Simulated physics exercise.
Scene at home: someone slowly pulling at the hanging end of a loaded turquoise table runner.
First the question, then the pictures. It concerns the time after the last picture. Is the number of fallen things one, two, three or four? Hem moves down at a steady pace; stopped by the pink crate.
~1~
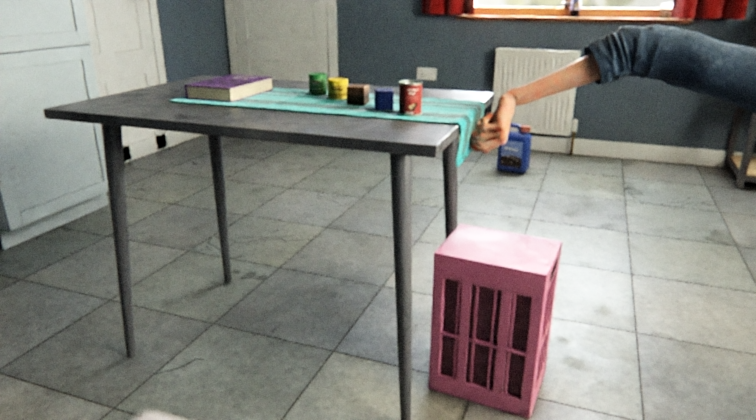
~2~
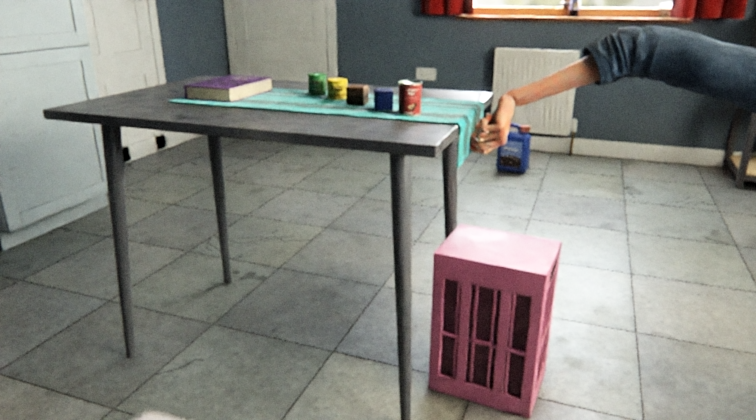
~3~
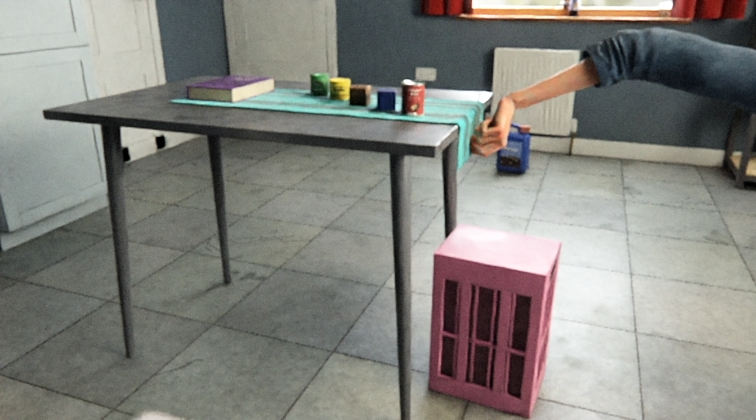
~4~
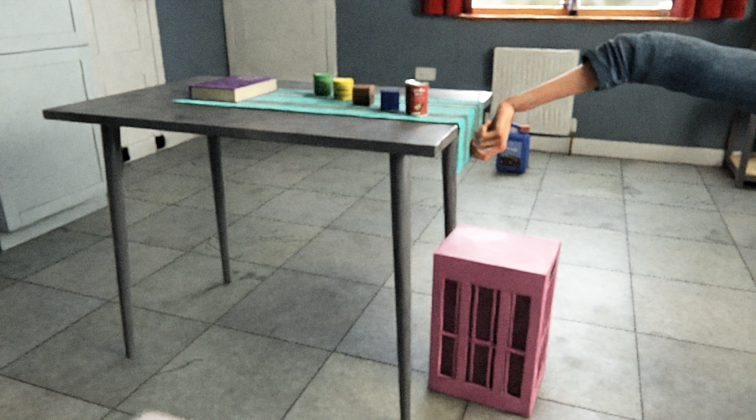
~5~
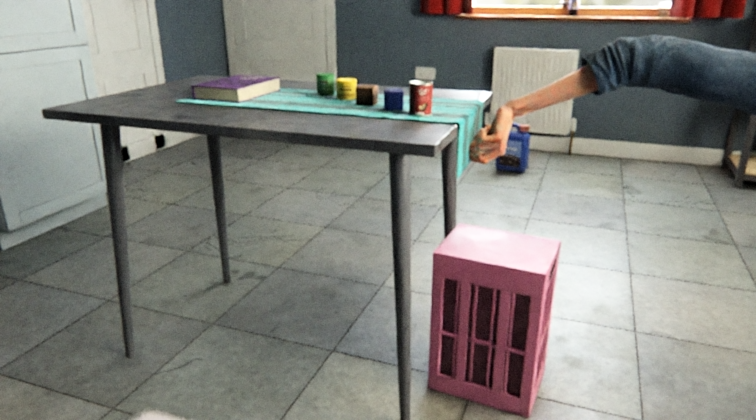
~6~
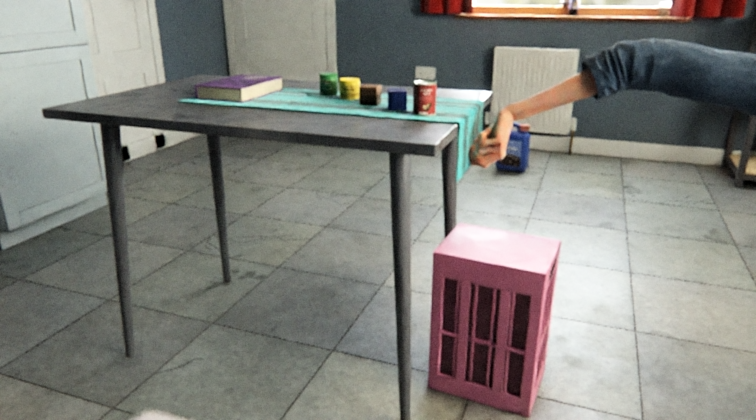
It is two.
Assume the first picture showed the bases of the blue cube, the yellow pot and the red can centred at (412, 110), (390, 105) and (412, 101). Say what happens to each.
First the blue cube: It ends off the top. Next the yellow pot: It ends off the top. Last the red can: It ends off the top.
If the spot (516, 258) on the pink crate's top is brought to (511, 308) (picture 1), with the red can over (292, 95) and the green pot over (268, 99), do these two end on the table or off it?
The red can stays put, the green pot stays put.
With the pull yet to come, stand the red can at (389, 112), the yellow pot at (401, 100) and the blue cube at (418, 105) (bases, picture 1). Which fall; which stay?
Outcome: Red can is gone, yellow pot is gone, blue cube is gone.
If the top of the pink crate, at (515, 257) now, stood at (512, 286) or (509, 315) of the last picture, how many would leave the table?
3 and 4.
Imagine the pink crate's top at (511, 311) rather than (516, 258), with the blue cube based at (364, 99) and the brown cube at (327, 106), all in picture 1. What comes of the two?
As for the blue cube, it leaves the top; as for the brown cube, it leaves the top.
Soon after, hem near (469, 185); all still up.
After that, hem near (468, 217); red can gone.
And then, hem on the crate; red can and blue cube gone.
In the end, hem on the crate; red can and blue cube gone. It carries off two.
